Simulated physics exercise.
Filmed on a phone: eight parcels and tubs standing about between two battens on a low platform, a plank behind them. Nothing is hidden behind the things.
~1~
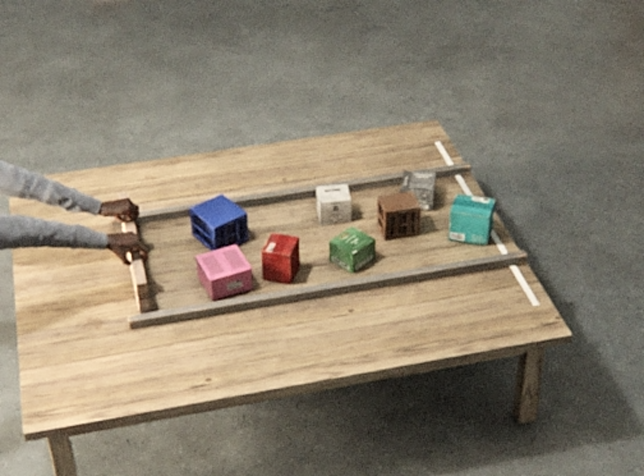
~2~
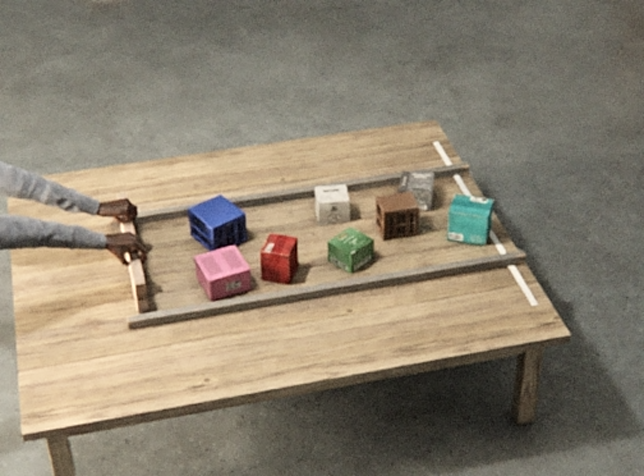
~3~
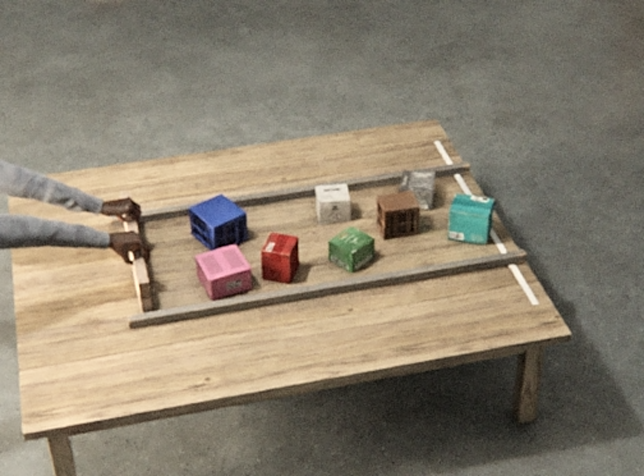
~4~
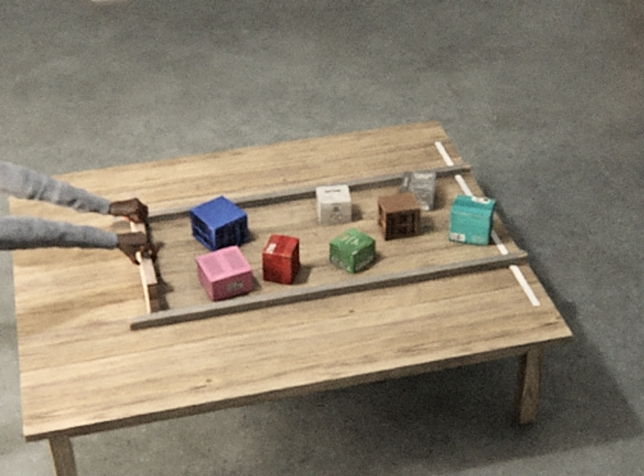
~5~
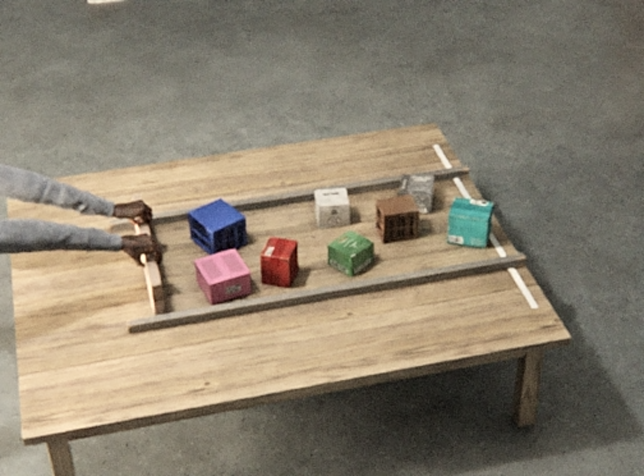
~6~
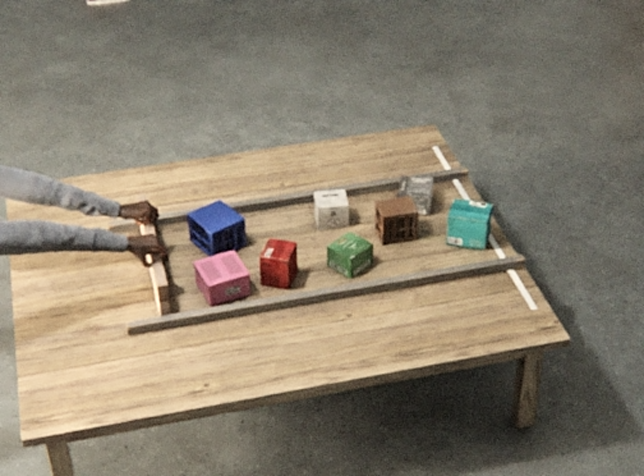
Two hands in grey sleeves slid a plank slightly to the right between two long strips on a wooden table, while the eight colourful boxes and crates in front of it stayed still.
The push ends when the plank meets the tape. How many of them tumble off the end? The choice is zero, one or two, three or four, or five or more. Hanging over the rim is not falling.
As it turns out, the number that fall off is five or more.
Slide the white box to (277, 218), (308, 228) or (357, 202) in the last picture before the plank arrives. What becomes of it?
The white box falls; tumbles off; goes over.
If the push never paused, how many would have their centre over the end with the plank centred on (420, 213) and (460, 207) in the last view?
It would be 3 and 6.
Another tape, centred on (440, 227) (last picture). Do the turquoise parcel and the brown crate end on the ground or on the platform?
The turquoise parcel goes over; the brown crate is kept.
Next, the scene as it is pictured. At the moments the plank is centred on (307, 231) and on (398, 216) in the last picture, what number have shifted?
At the one place 5, at the other 8.
Soon after, none off yet; turquoise parcel at rest near (469, 224); grey box at rest near (416, 195); brown crate at rest near (396, 221).
Then, none off yet; turquoise parcel moved a little near (474, 223); grey box moving near (418, 194); brown crate moving near (398, 221).
Further on, one off so far; turquoise parcel on the ground near (573, 290); grey box tipped a little near (489, 184); brown crate moved well along near (474, 214).
At rest, the number that fall off is five or more; fallen, pink tote, blue crate, red box, green box, white box, brown crate, grey box and turquoise parcel.
